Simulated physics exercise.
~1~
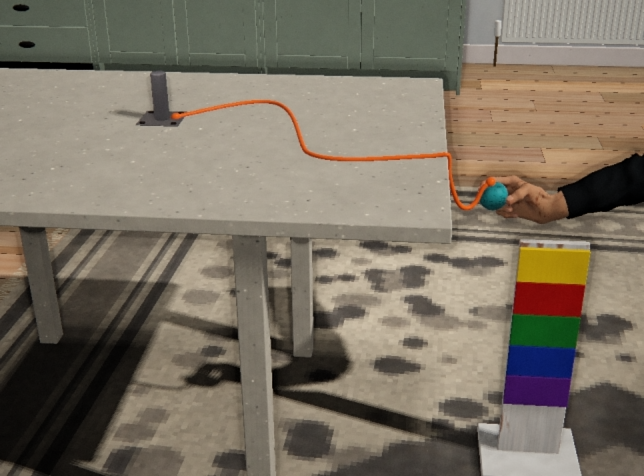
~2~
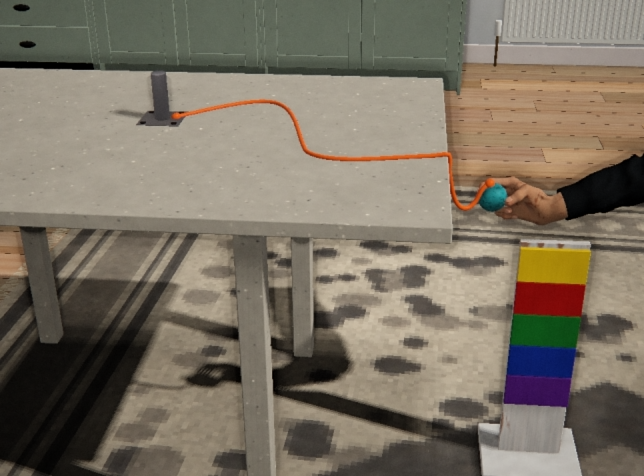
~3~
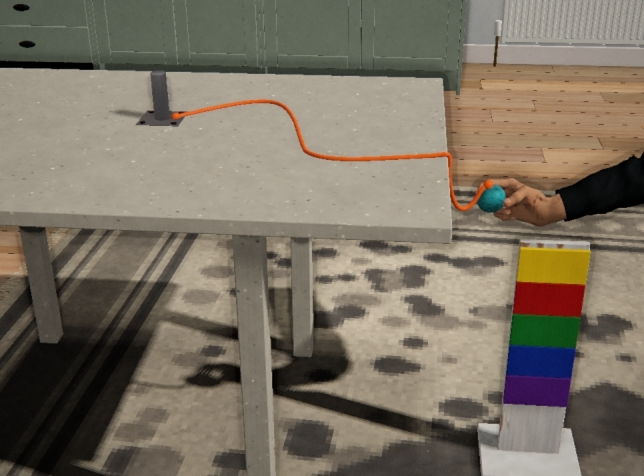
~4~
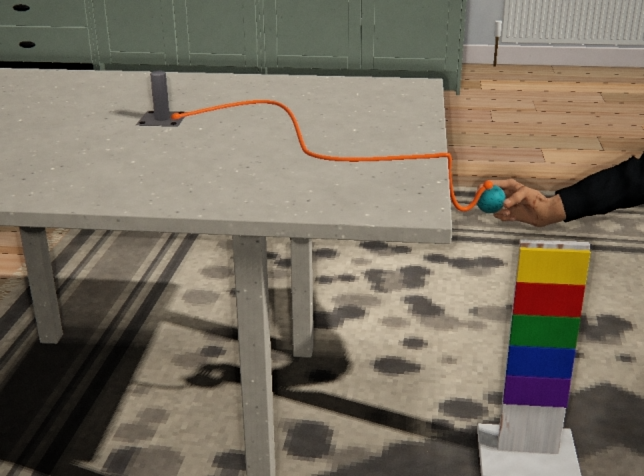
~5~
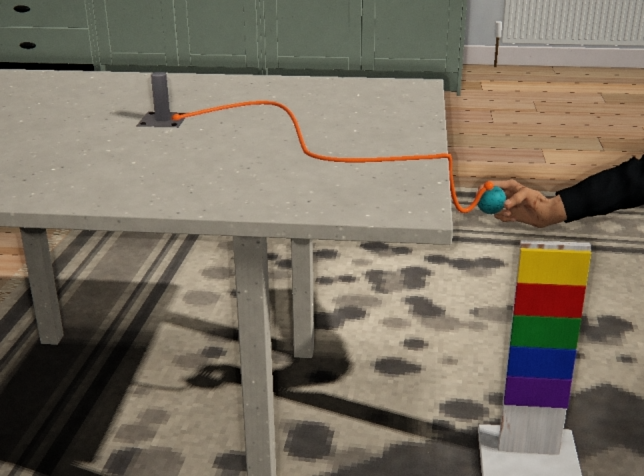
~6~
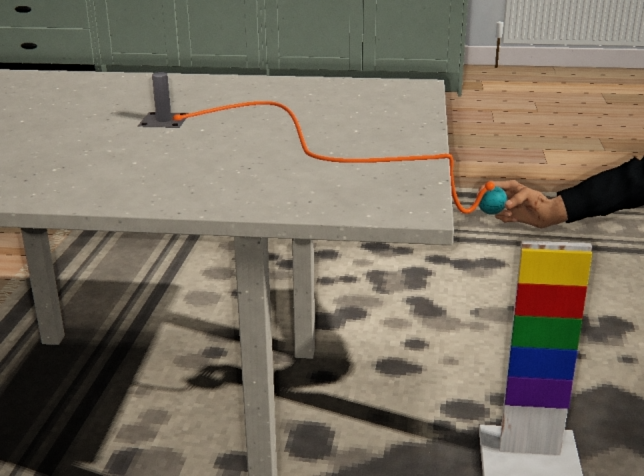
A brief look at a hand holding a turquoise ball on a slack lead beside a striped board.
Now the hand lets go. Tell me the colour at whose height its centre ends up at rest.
It ends up level with blue.
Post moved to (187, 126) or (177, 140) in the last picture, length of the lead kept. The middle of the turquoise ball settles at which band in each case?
Result 1: Purple. Result 2: Purple.
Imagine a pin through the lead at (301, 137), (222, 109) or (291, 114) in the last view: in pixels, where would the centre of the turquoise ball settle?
First try near (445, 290), second near (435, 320), third near (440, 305).
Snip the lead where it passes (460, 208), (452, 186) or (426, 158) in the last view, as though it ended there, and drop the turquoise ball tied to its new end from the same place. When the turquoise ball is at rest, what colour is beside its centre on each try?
Results, first to last: Green; red; yellow.
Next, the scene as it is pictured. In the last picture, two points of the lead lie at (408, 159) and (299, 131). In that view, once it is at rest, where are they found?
The first ends at (442, 215) and the second at (374, 130).
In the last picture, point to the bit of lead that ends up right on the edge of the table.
Location: About (318, 157).
Soon after, ball near (472, 358); level with blue.
Then, ball near (412, 327); level with blue.
Further on, ball near (446, 345); level with blue.
At rest, ball near (433, 341); level with blue. Its centre hangs level with the blue band.
